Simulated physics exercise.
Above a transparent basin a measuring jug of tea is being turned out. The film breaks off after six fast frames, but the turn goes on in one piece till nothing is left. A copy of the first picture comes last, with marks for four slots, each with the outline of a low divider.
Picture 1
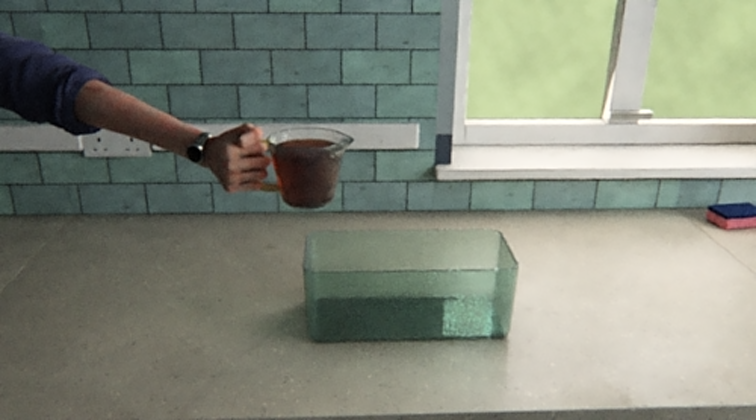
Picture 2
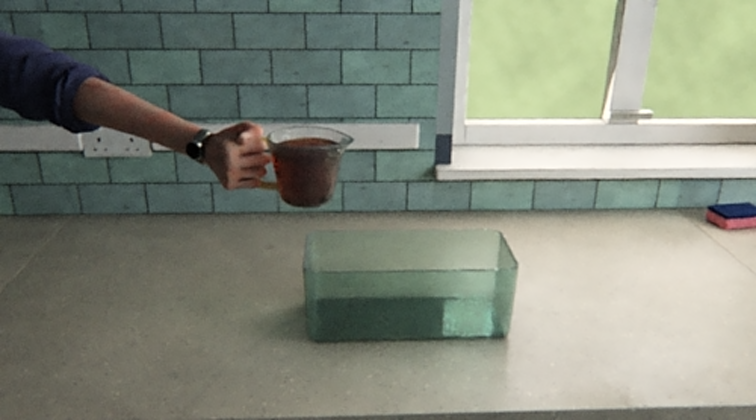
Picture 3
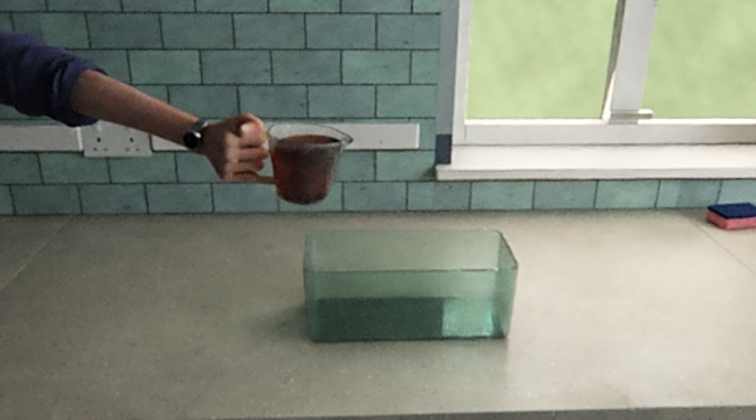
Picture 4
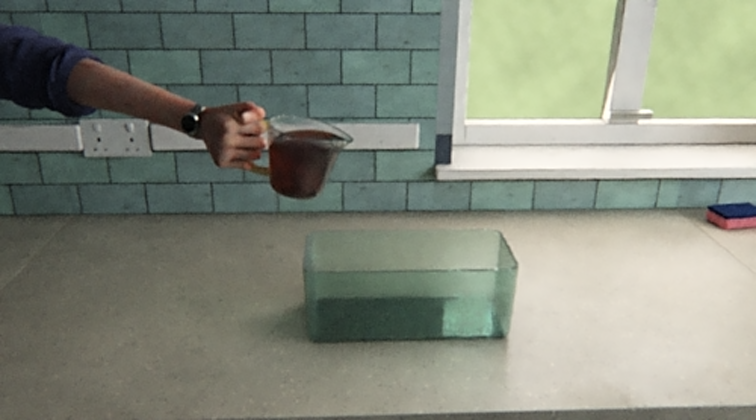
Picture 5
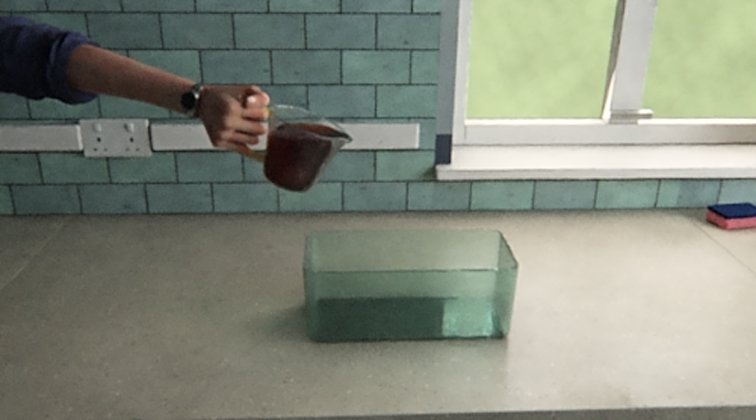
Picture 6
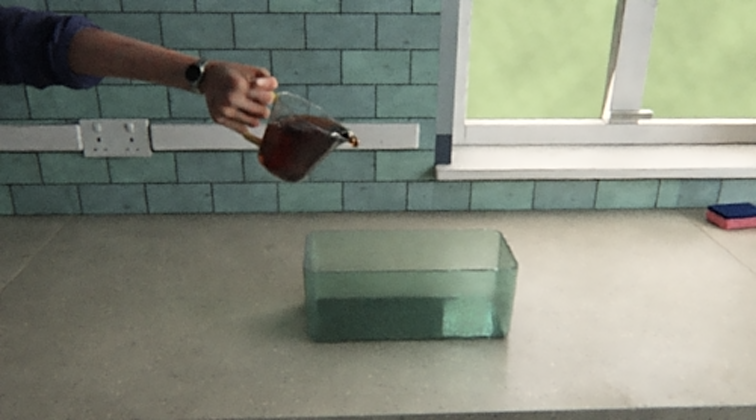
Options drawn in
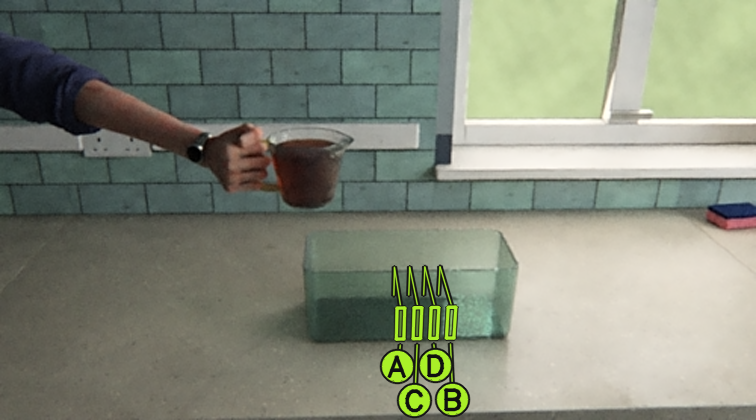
A hand tilting a glass jug of tea above a clear basin on a counter, the dark liquid just emerging over the lip.
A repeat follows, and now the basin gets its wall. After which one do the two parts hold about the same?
D.
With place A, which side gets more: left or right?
More ends on the right.
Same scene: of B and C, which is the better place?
It is C.
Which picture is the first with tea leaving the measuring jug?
Picture 6.
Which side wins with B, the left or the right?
The left side.
On the marked copy, A at (400, 344); B at (450, 343); C at (417, 344); D at (433, 344).
With A, about 6 % ends left of the wall and 92 % right of it.
With B, about 91 % ends left of the wall and 3 % right of it; 6 % is lost outside.
With C, about 14 % ends left of the wall and 85 % right of it.
With D, about 51 % ends left of the wall and 46 % right of it; 3 % is lost outside.
